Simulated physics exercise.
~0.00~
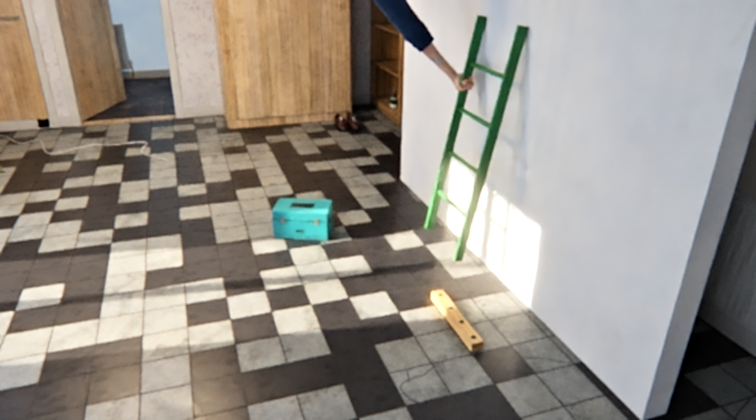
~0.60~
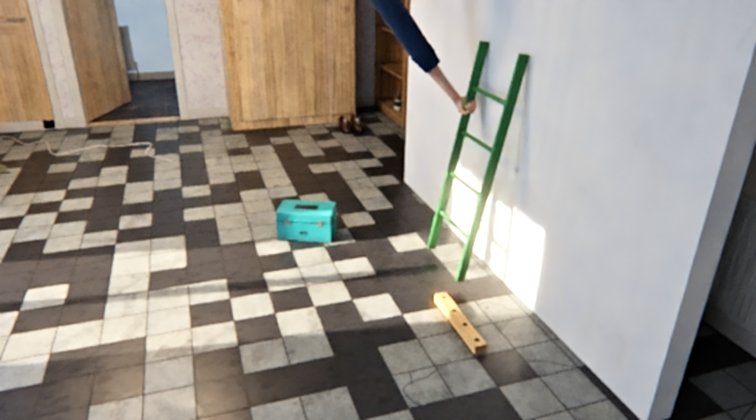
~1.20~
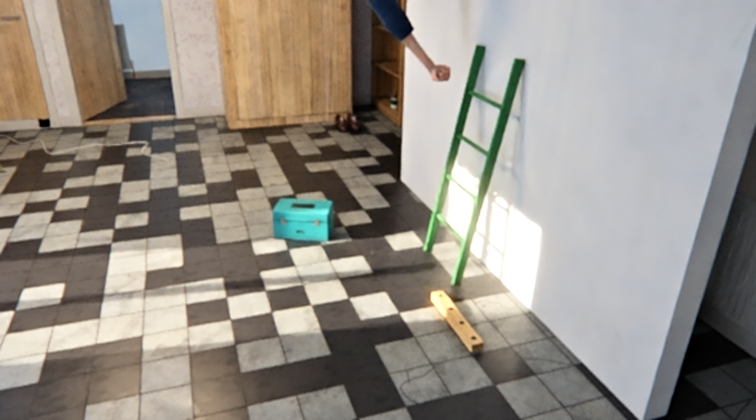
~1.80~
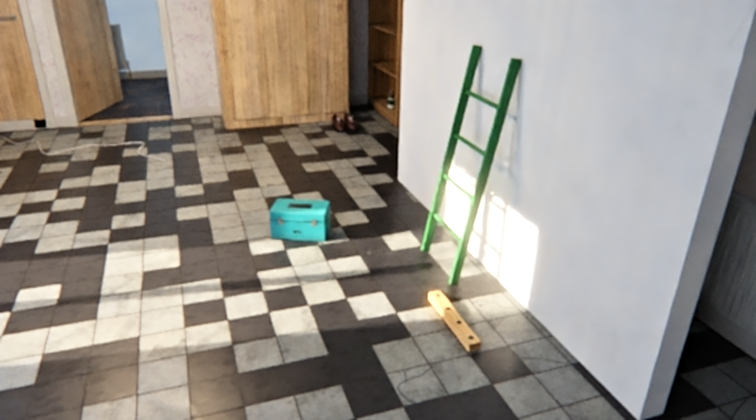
A hand lowered a green ladder-like frame a little until it leaned against a white wall near a wooden batten and a turquoise toolbox on the checkered floor, then let go and drew back out of view, leaving the frame leaning there.
